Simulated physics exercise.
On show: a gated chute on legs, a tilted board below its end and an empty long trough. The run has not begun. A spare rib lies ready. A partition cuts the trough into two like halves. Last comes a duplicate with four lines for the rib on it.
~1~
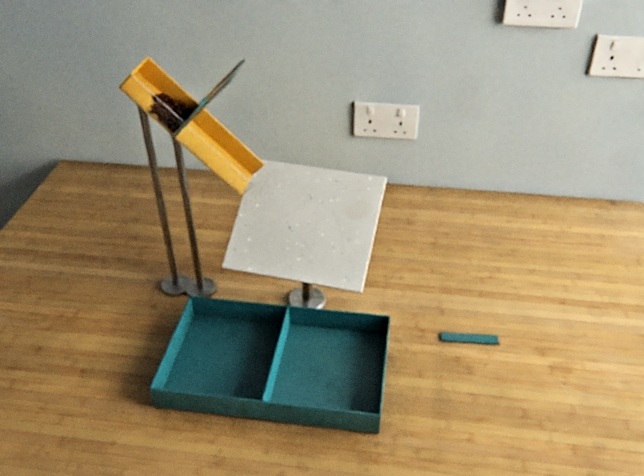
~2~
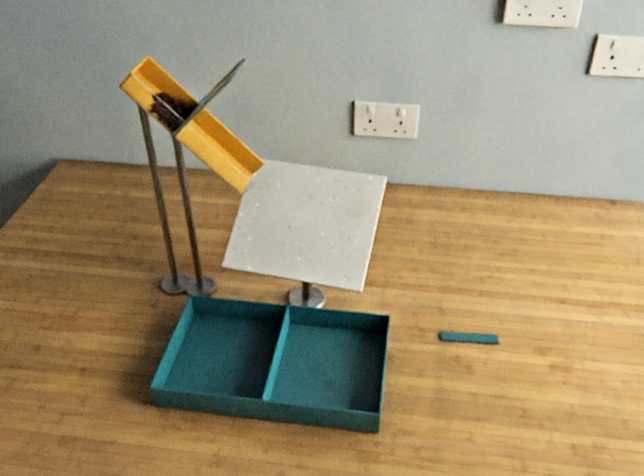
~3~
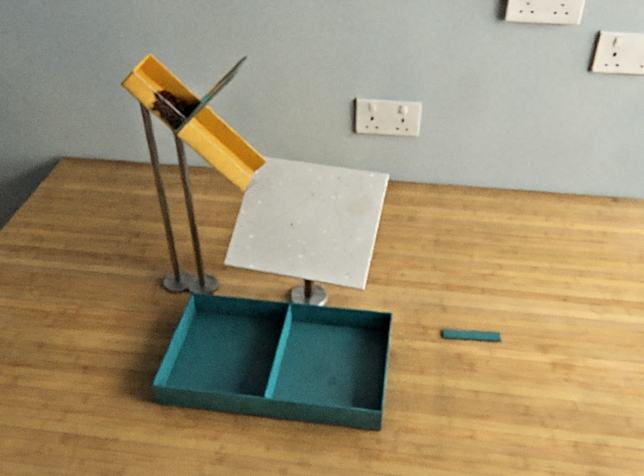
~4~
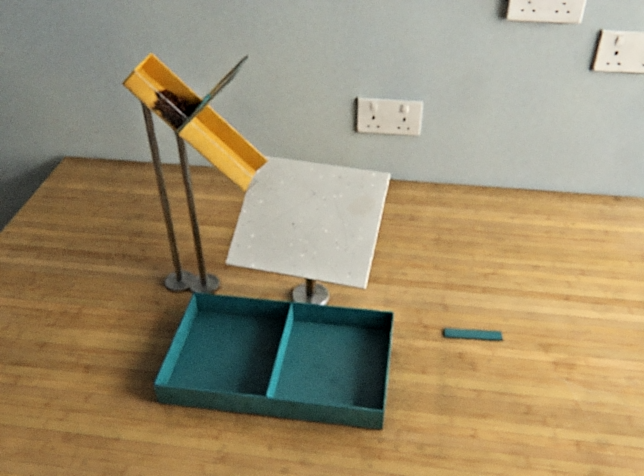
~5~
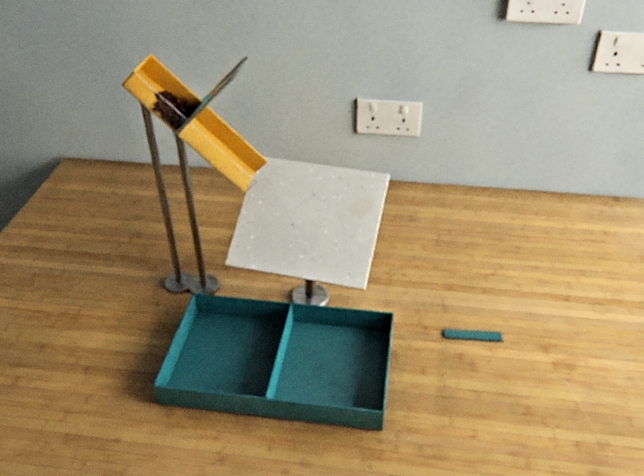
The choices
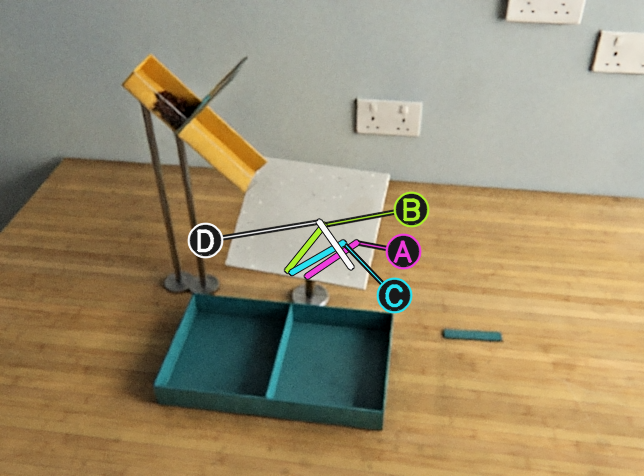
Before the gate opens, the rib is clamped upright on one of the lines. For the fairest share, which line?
The answer is line A.
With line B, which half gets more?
Left.
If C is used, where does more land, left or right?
The left half.
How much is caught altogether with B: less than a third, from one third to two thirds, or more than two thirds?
Line B gives more than two thirds.
On the marked copy, line A from (356, 242) to (307, 276); line B from (324, 225) to (287, 270); line C from (343, 242) to (291, 272); line D from (319, 221) to (351, 266).
For line A, of what is caught, roughly half in the left half, roughly half in the right.
For line B, of what is caught, almost all in the left half, about a tenth in the right.
For line C, of what is caught, the larger part in the left half, about a tenth in the right.
For line D, of what is caught, about a tenth in the left half, the larger part in the right.
